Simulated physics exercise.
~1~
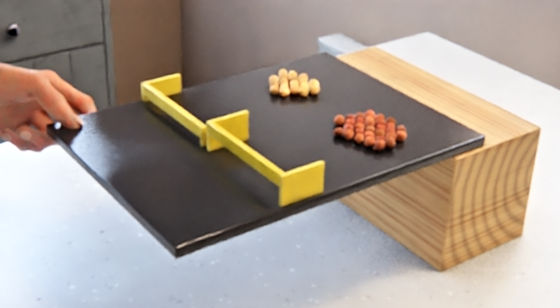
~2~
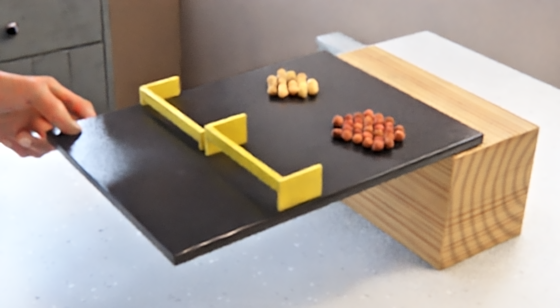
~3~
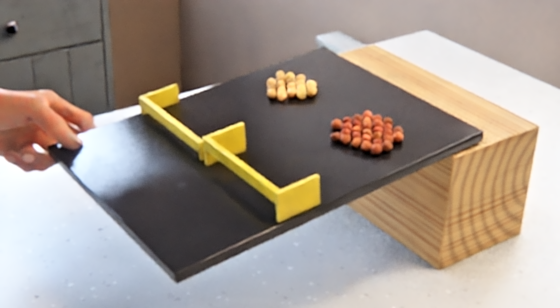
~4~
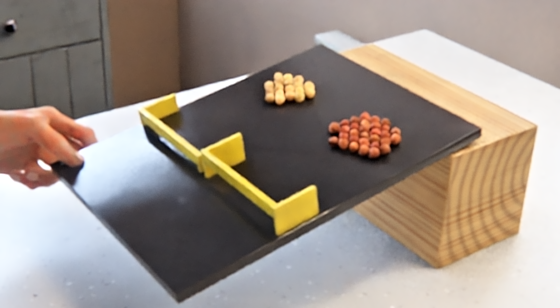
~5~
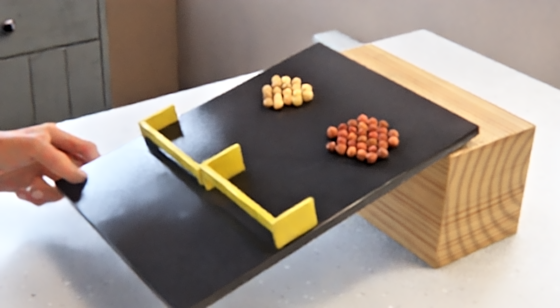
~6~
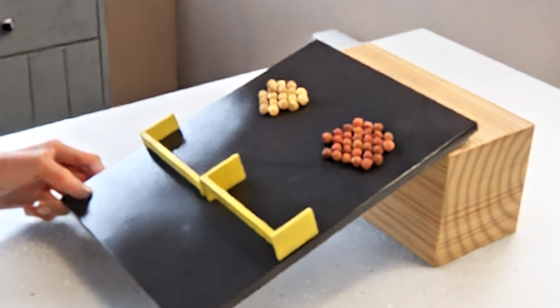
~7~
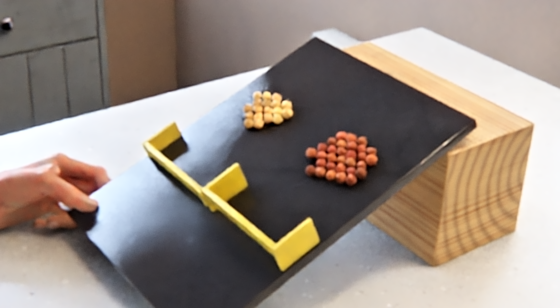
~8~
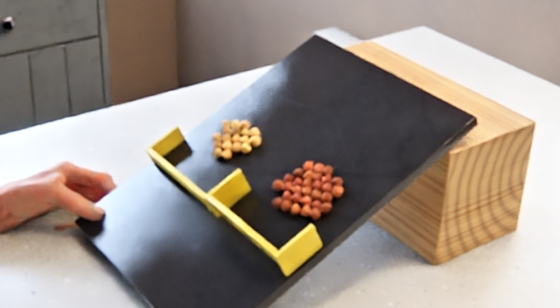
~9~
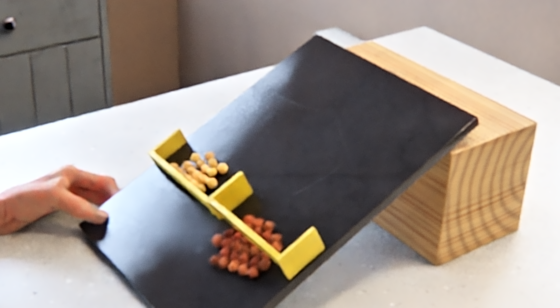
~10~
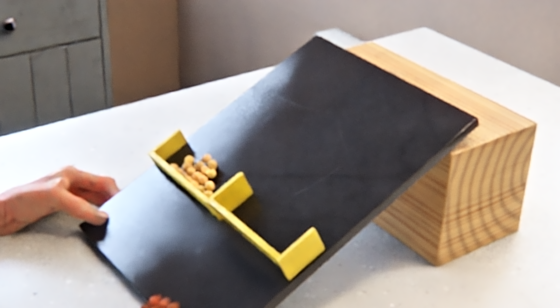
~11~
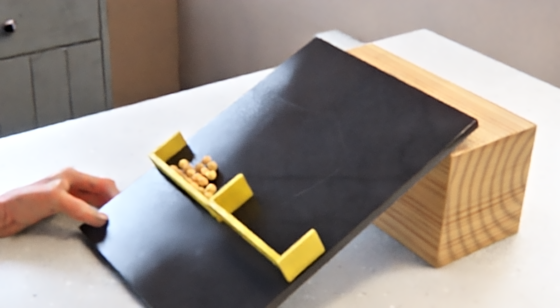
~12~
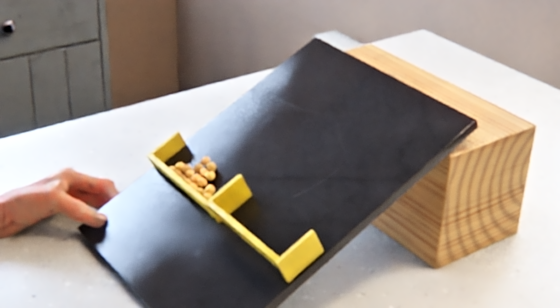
The clip opens on a dark board with its right end on a wooden block and its left end held up by a hand, carrying a pale batch and a reddish batch of small pieces above two yellow gates. The hand steadily lowers its end, and at first both batches stay put. As the slope steepens, they begin to slide down toward the gates. The hand's end comes to rest on the table, and the reddish pieces pass under the near gate and slide out of view. The pale pieces stay gathered behind the far gate.
